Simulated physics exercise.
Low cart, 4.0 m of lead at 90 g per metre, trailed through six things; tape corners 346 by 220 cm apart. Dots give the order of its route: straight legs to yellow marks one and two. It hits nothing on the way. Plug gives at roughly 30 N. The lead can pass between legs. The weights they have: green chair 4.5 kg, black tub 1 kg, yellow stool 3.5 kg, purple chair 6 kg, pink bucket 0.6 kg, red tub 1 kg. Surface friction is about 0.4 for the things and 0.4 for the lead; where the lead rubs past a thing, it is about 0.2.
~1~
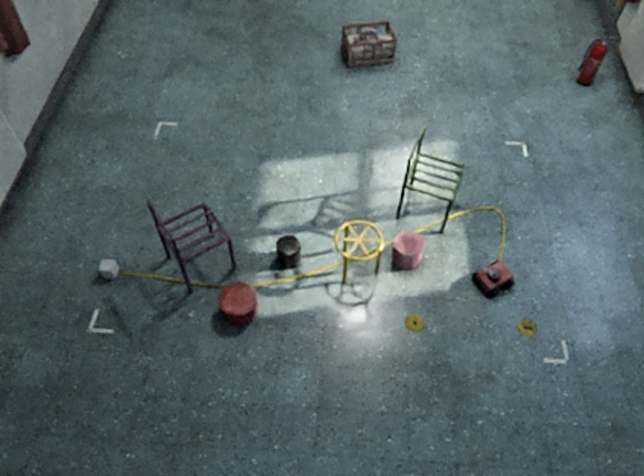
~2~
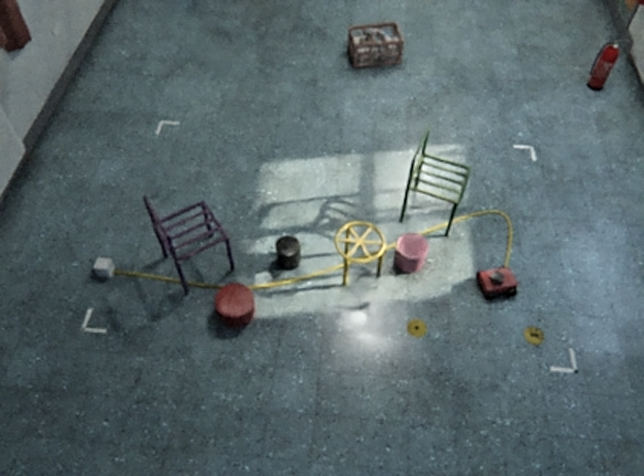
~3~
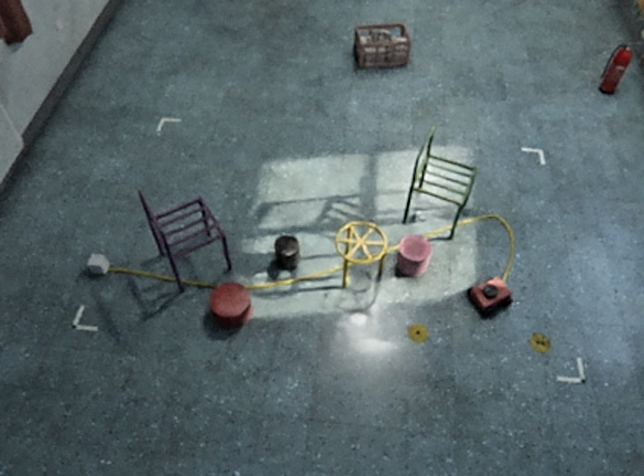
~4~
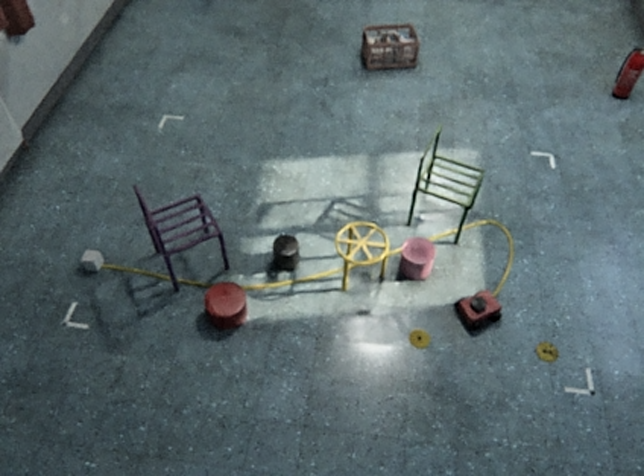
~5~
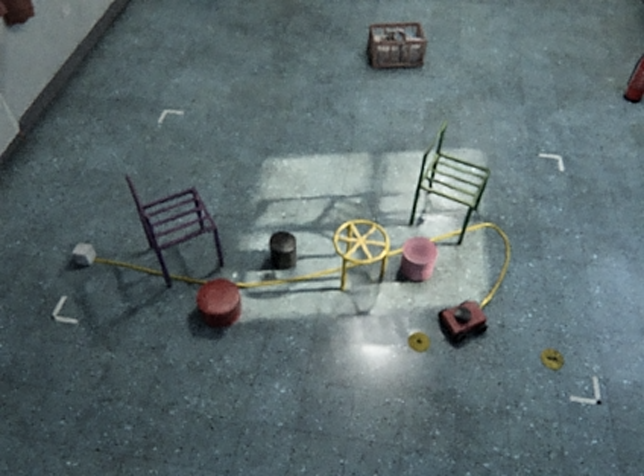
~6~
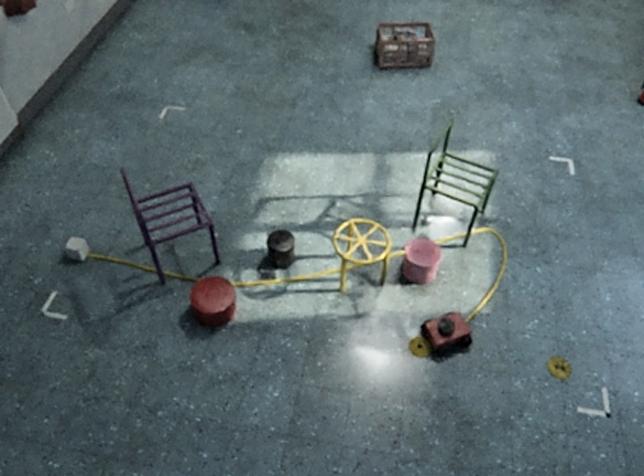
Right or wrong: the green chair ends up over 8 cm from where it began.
Wrong.
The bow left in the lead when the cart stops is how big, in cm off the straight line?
At the end the lead strays roughly 90 cm from the straight line.
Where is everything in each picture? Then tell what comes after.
Shows, green chair (435, 175); marks (415, 323) (528, 328); lead runs through (264, 285) (503, 237); cart (497, 279), in the first frame.
Shows, lead runs through (510, 243); cart (502, 285), in the second frame.
Shows, lead runs through (512, 256); cart (494, 296), in the third frame.
Shows, lead runs through (508, 270); cart (483, 310), in the fourth frame.
Shows, lead runs through (499, 281); cart (468, 321), in the fifth frame.
Shows, green chair (460, 177); lead runs through (248, 284) (490, 294); cart (452, 333), in the sixth frame.
Next, cart at (430, 347), lead slack at the fixed end; nothing else has moved.
Then, cart at (477, 354), lead slack at the fixed end; nothing else has moved.
After that, cart at (525, 361), lead slack at the fixed end; nothing else has moved.
Later, cart at (560, 366), lead slack at the fixed end; nothing else has moved.
At the end, cart at (560, 366), lead slack at the fixed end; green chair 0 cm off its start at (460, 177).
